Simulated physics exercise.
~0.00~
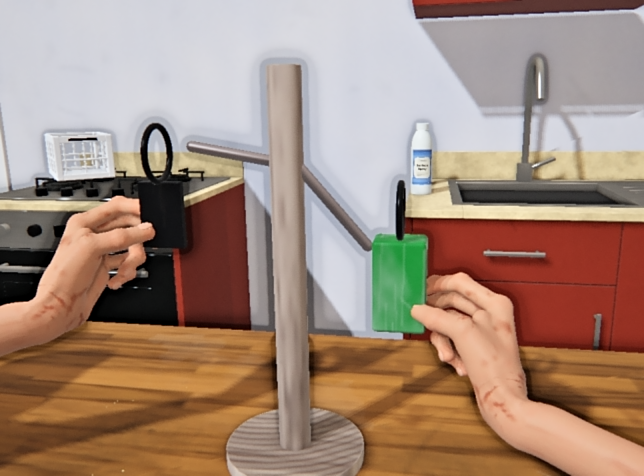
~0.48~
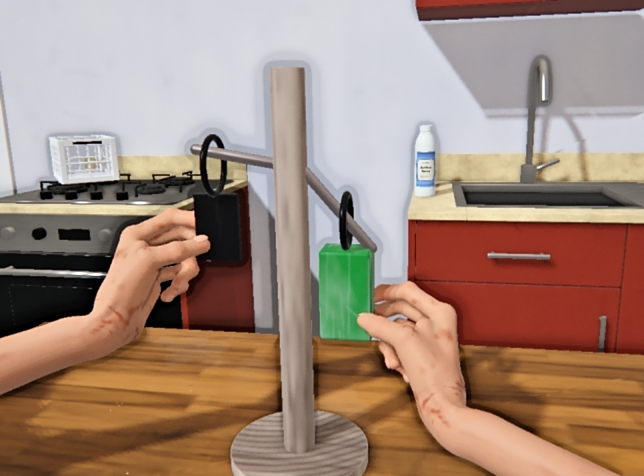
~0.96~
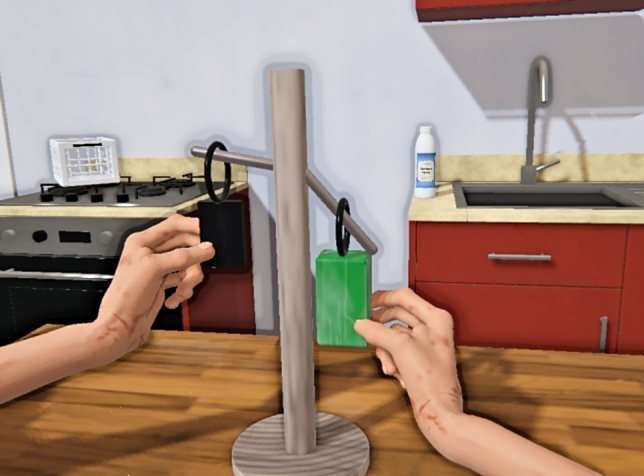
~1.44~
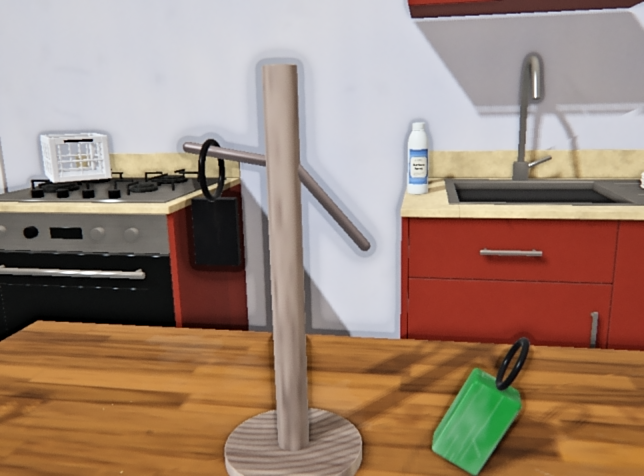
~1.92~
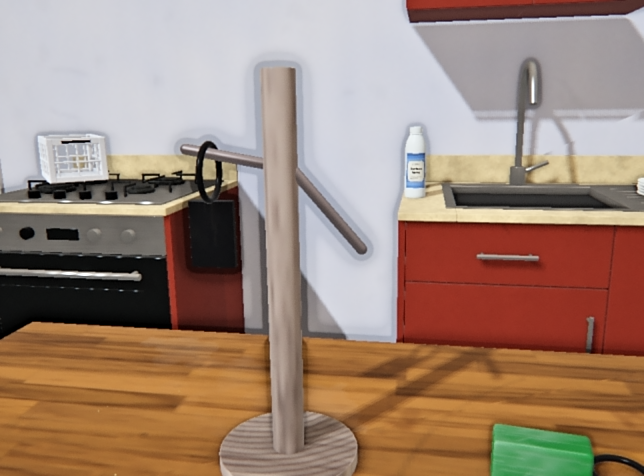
At the start, two hands hold a black tag and a green pouch, each with a black ring, beside a wooden stand on a kitchen table. The hands move inward and bring the rings onto the stand's two pegs, the tag on the left and the pouch on the downward-sloping right peg. Both items lower slightly as the fingers stay close. Once the hands are gone, the tag hangs still, but the pouch is off its peg, tilted and down at the right. Finally, the pouch lies on its side near the table's lower right, while the tag remains hanging.
